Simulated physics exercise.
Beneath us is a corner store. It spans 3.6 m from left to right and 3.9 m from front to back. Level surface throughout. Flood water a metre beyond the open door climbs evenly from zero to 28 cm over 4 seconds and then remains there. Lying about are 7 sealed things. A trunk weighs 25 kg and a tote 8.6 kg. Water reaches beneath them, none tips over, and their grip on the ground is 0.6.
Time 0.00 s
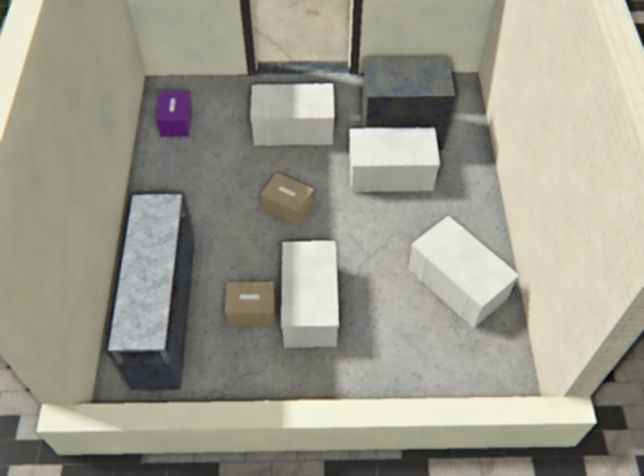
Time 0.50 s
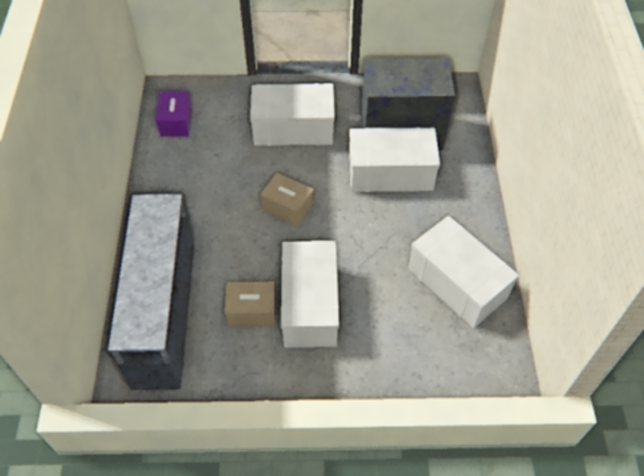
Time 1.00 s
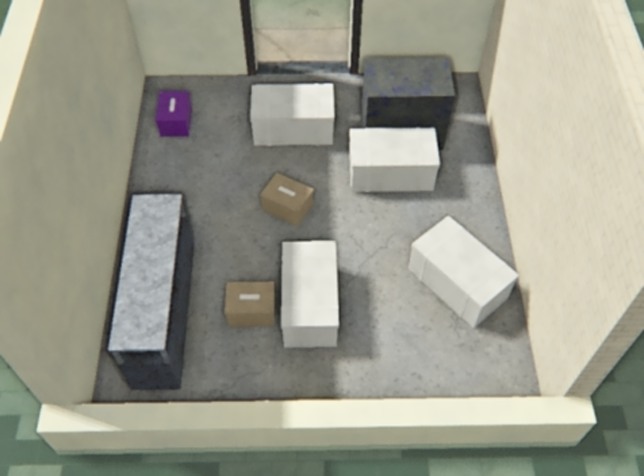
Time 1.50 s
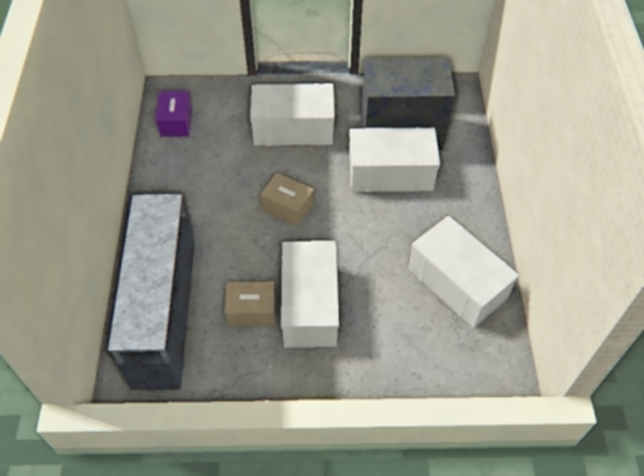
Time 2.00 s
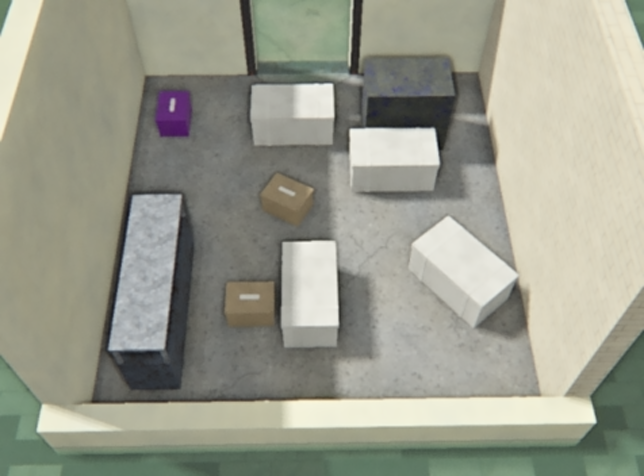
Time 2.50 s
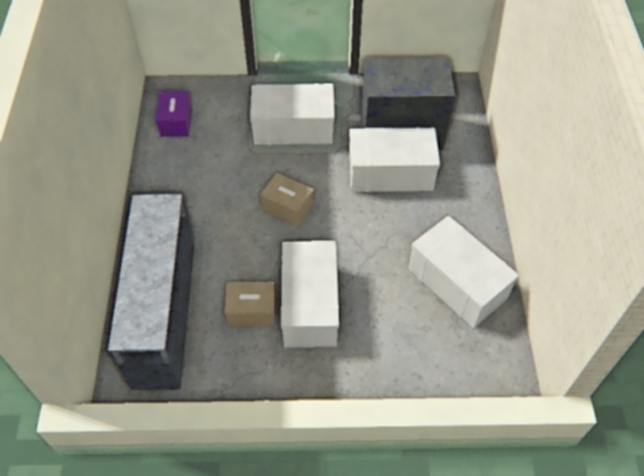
At first, a room holding a purple tote, brown boxes, white blocks and dark units stands dry, with patterned paving outside its walls. Murky green water then covers the paving, and later the ground beyond the back doorway turns green too, while everything inside the room stays still.
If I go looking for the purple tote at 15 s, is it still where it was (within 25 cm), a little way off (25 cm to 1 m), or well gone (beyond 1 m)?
It is a little way off.
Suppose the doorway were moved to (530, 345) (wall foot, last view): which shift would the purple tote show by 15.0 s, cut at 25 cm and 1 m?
Purple tote: Drifts slightly.
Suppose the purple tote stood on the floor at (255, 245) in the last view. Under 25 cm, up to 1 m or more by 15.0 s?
I'd say it goes a long distance.
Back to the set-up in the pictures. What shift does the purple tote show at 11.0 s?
I'd guess some 60 cm by then.
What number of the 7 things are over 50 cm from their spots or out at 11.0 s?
7.
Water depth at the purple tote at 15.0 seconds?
Roughly 16 cm at that moment.
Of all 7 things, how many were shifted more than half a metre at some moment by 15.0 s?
Tally: 7.
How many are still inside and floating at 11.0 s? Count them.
At that instant the tally stands at 7.
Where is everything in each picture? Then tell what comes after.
The first frame shows the purple tote at (173, 106) rests on the ground; water covers 0.0 m2; 0 of 7 have shifted.
The second frame shows the purple tote at (173, 106) rests on the ground; water covers 0.0 m2; 0 of 7 have shifted.
The third frame shows the purple tote at (173, 106), on the bottom; water covers 0.0 m2; 0 of 7 have shifted.
The fourth frame shows the purple tote at (173, 106), on the bottom; water covers 0.0 m2; 0 of 7 have shifted.
The fifth frame shows the purple tote at (173, 106) rests on the ground; 0.2 m2 under water; 0 of 7 have shifted.
The sixth frame shows the purple tote at (173, 106) rests on the ground; 0.6 m2 under water; 0 of 7 have shifted.
After 3.5 s the purple tote is near (173, 106), 0.0 m from its start, aground; 0 afloat.
After 6.8 s the purple tote is near (174, 104), 0.0 m from its start, aground; 3 afloat.
After 11.0 s the purple tote is near (206, 66), 0.6 m from its start, afloat; 7 afloat.
After 15.0 s the purple tote is near (169, 146), 0.6 m from its start, afloat; 7 afloat.
